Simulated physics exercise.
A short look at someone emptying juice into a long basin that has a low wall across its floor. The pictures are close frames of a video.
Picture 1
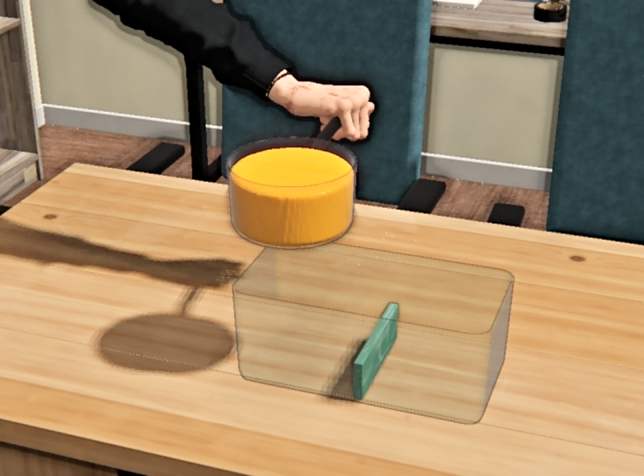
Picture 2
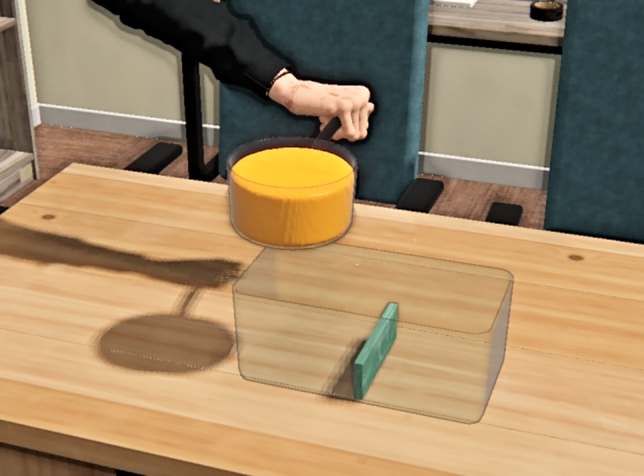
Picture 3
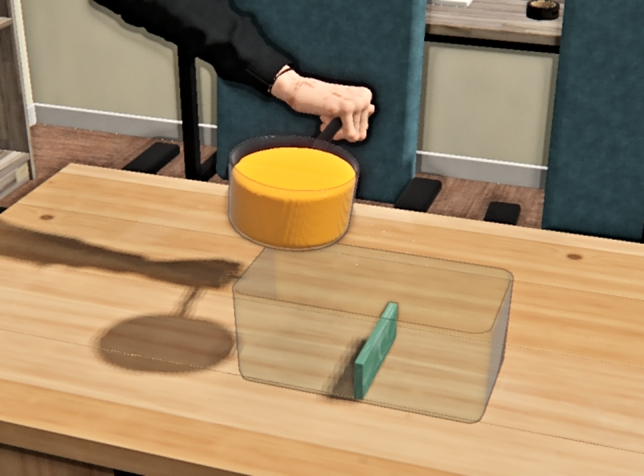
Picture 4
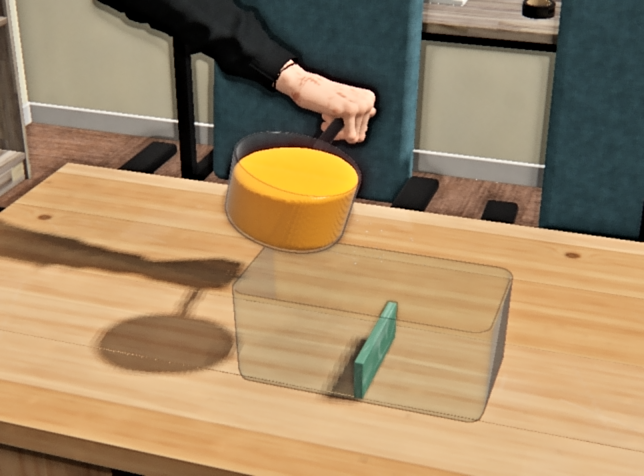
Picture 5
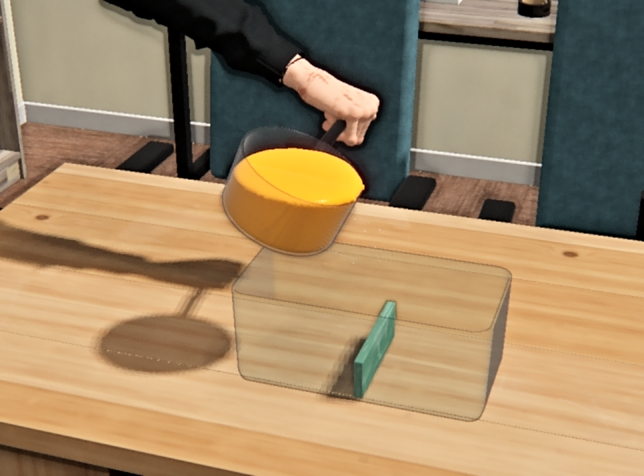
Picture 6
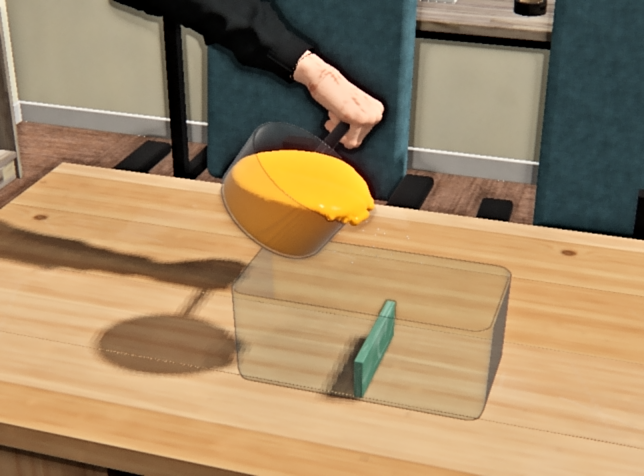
A hand held a clear round container of orange juice above a long see-through basin with a low green wall inside, then tilted it steadily to the right until juice bulged over the rim.
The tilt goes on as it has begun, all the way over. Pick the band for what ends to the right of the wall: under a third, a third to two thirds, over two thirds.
It comes to between a third and two thirds.
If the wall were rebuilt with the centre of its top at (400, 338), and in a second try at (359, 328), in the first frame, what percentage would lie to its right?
About 25 and 70 per cent.
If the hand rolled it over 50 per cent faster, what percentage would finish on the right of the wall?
Some 40 per cent.
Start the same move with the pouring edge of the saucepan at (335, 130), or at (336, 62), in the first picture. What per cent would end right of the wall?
Roughly 45 per cent, and 60 per cent.
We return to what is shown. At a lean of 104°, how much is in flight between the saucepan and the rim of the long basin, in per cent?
Some 25 per cent.
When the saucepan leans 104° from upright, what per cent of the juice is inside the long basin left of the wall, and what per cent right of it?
The left part 10 per cent, the right part 45.
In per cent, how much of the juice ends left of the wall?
It comes to 45 per cent or so.
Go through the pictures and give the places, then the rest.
In the first frame, it leans 0°; its right rim is at (352, 171); the juice meets the walls at (237, 161) and (351, 178); the long basin's rim runs from (254, 263) to (503, 304); the wall's top is at (377, 333).
In the second frame, it leans 2°; its right rim is at (353, 173); the juice meets the walls at (237, 161) and (352, 178).
In the third frame, it leans 6°; its right rim is at (355, 178); the juice meets the walls at (238, 160) and (354, 180).
In the fourth frame, it leans 14°; its right rim is at (357, 187); the juice meets the walls at (240, 160) and (356, 182).
In the fifth frame, it leans 24°; its right rim is at (358, 198); the juice meets the walls at (239, 165) and (357, 189); 2 per cent is over the edge.
In the sixth frame, it leans 36°; its right rim is at (356, 211); the juice meets the walls at (234, 162) and (355, 199); 7 per cent is over the edge.
A moment on, the saucepan is tipped right over and 21 per cent is still to pour, 12 is left of the wall and 43 right of it.
Next, the saucepan is tipped right over and 2 per cent is still to pour, 39 is left of the wall and 53 right of it.
Then the saucepan is tipped right over and 0 per cent is still to pour, 45 is left of the wall and 53 right of it.
Later the saucepan is tipped right over and 0 per cent is still to pour, 47 is left of the wall and 52 right of it.
In the end 47 per cent lies left of the wall, 52 right of it and 1 outside.
